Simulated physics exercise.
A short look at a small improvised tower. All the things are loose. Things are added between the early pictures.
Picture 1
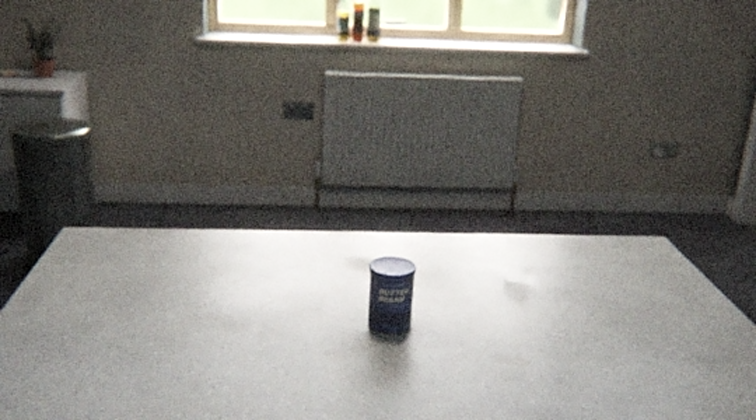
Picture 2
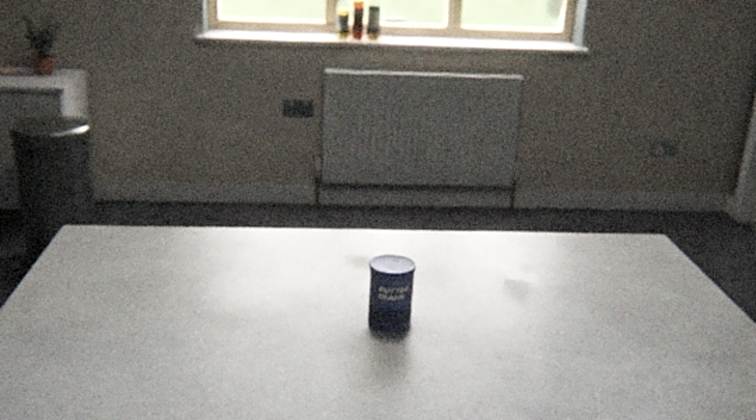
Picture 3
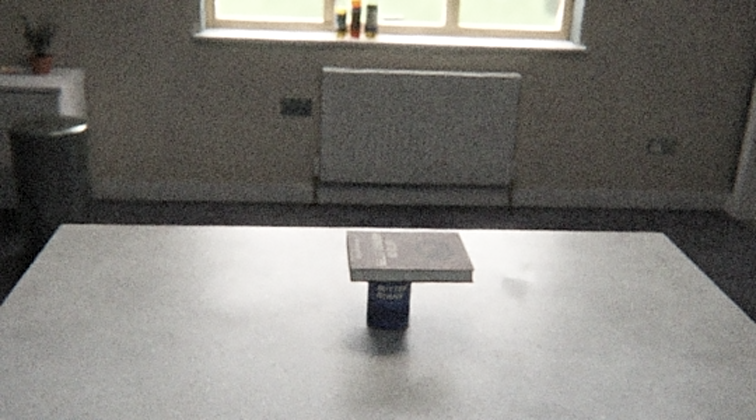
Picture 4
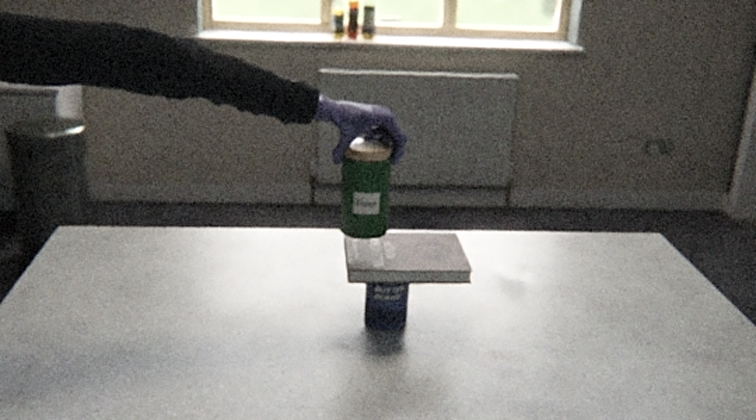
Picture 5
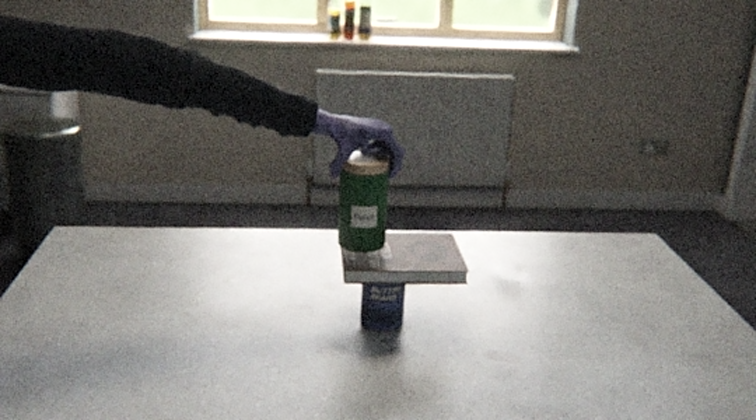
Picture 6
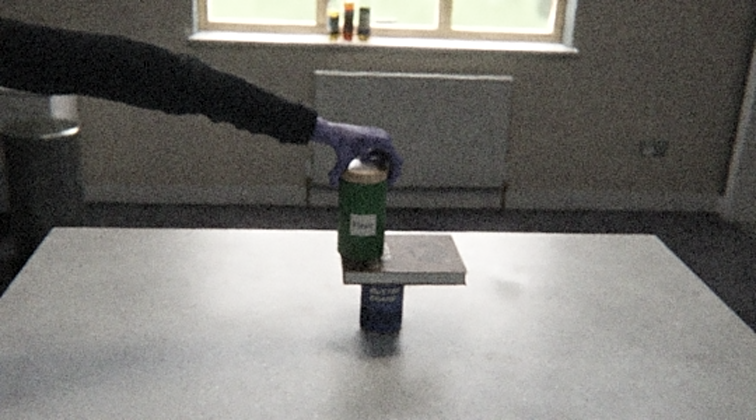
A grey book appears flat on top of a blue tin standing alone on a pale table, sticking out farther to the right. A purple-gloved hand on a dark-sleeved arm then reaches in from the left, holding a green jar, and lowers it onto the book's left end, still gripping it.
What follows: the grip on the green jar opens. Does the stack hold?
Outcome: The stack stays up.
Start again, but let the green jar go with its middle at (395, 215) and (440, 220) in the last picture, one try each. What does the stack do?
First try: It keeps its balance; second try: It loses its balance.
Then, 0.80 s after the last picture, nothing has stirred.
Then, 1.70 s after the last picture, green jar resting near (362, 210).
At rest, all 3 in place. Seen from the same camera at the end, green jar near (362, 210). The stack keeps its balance.
